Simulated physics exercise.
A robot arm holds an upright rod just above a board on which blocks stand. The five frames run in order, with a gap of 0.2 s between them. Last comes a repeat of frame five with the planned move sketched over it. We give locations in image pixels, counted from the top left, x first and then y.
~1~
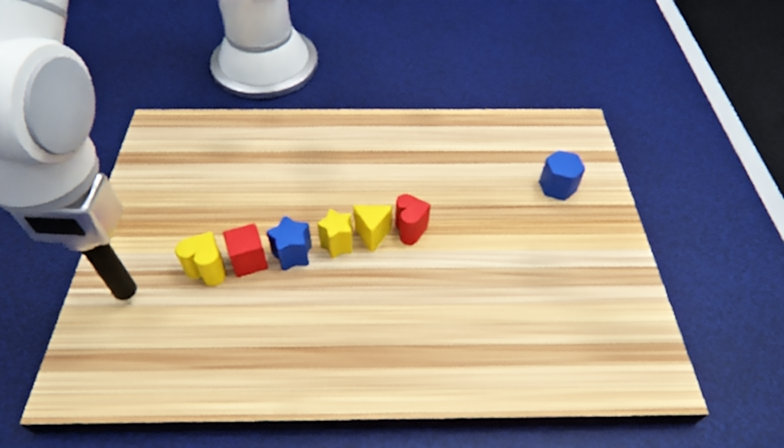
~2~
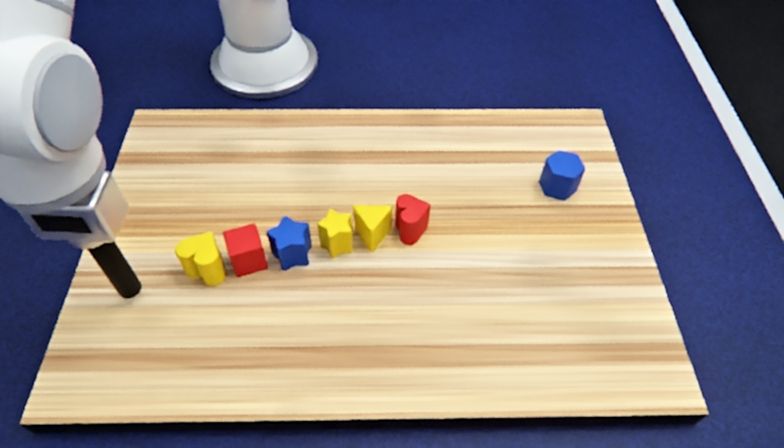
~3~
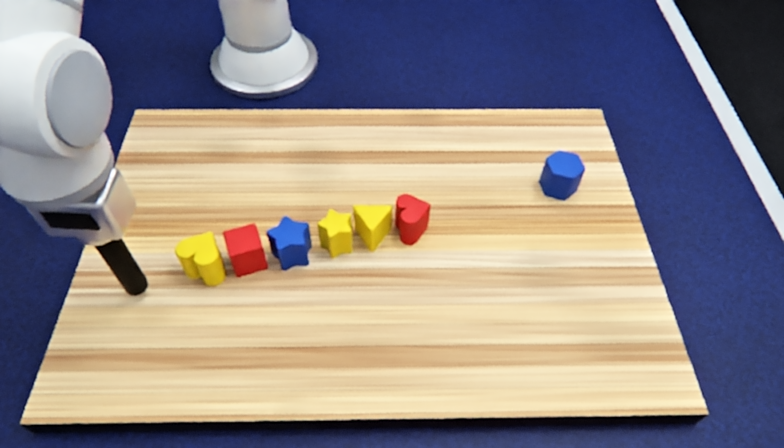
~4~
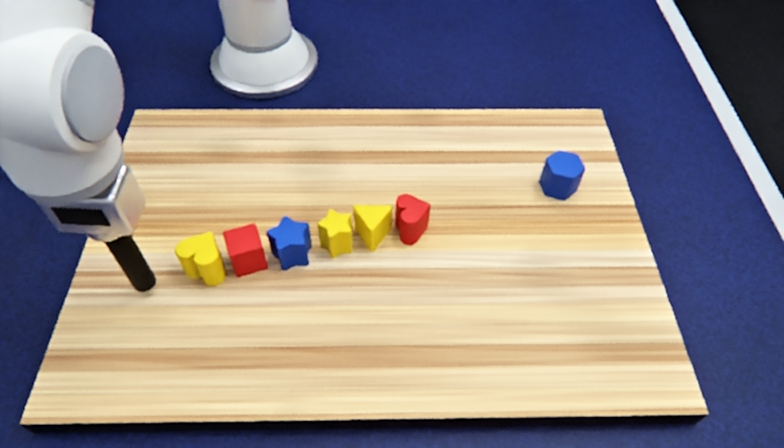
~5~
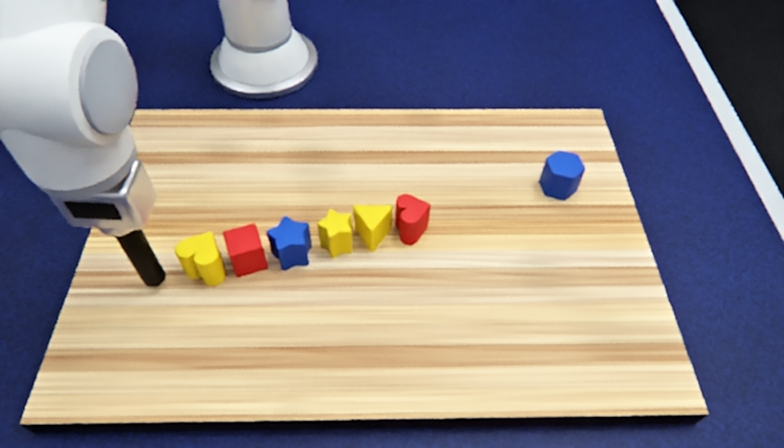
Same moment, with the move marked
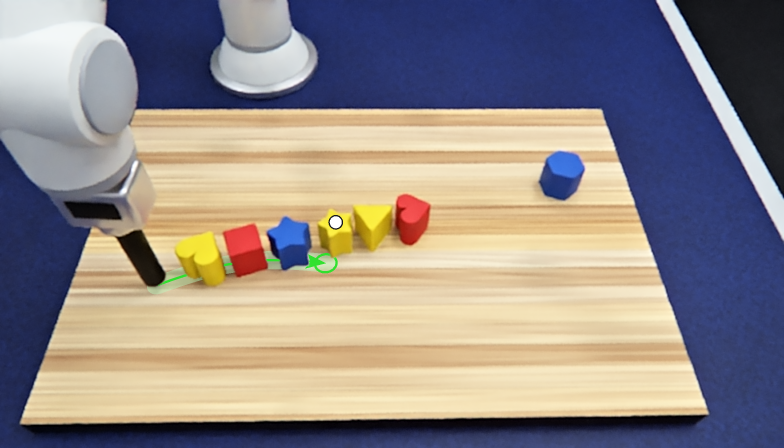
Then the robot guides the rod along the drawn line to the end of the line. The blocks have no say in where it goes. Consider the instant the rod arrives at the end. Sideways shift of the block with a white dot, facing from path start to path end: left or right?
So, looking from the first point of the path to the last, the block with a white dot moves rightwards.
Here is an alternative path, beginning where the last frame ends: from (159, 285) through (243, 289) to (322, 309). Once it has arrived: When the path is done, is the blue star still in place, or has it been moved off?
The blue star keeps its place.
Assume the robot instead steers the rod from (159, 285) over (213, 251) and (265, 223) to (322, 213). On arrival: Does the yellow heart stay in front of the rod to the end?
No
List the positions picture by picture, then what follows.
Tip of the rod (126, 291), middles of tops, yellow heart (198, 248), red square (242, 239), blue star (288, 232), yellow star (336, 222), yellow triangular piece (372, 213), red heart (412, 207), in the first frame.
Rod (131, 289), nothing pushed, in the second frame.
Rod (137, 286), nothing pushed, in the third frame.
Rod (145, 283), nothing pushed, in the fourth frame.
Rod (155, 278), yellow heart (198, 248), red square (242, 239), blue star (288, 232), yellow star (336, 222), yellow triangular piece (372, 213), red heart (412, 207), in the fifth frame.
The line goes from (159, 285) via (215, 267) and (271, 260), ending at (326, 263); the dot is on the yellow star.
The first path, step by step. One third of the way, rod (213, 260); yellow heart (240, 236); red square (273, 229); blue star (309, 229), turned 20° clockwise; yellow star (343, 220).
Two thirds of the way, rod (270, 253); yellow heart (299, 232); red square (332, 228); blue star (367, 233), turned 30° clockwise; yellow star (394, 217), turned 25° anticlockwise; yellow triangular piece (416, 205); red heart (444, 196).
At the end, rod (325, 256); yellow heart (355, 238), turned 20° clockwise; red square (388, 240), turned 20° clockwise; blue star (423, 250), turned 40° clockwise; yellow star (437, 225), turned 90° anticlockwise; yellow triangular piece (433, 202), turned 50° anticlockwise; red heart (454, 188).
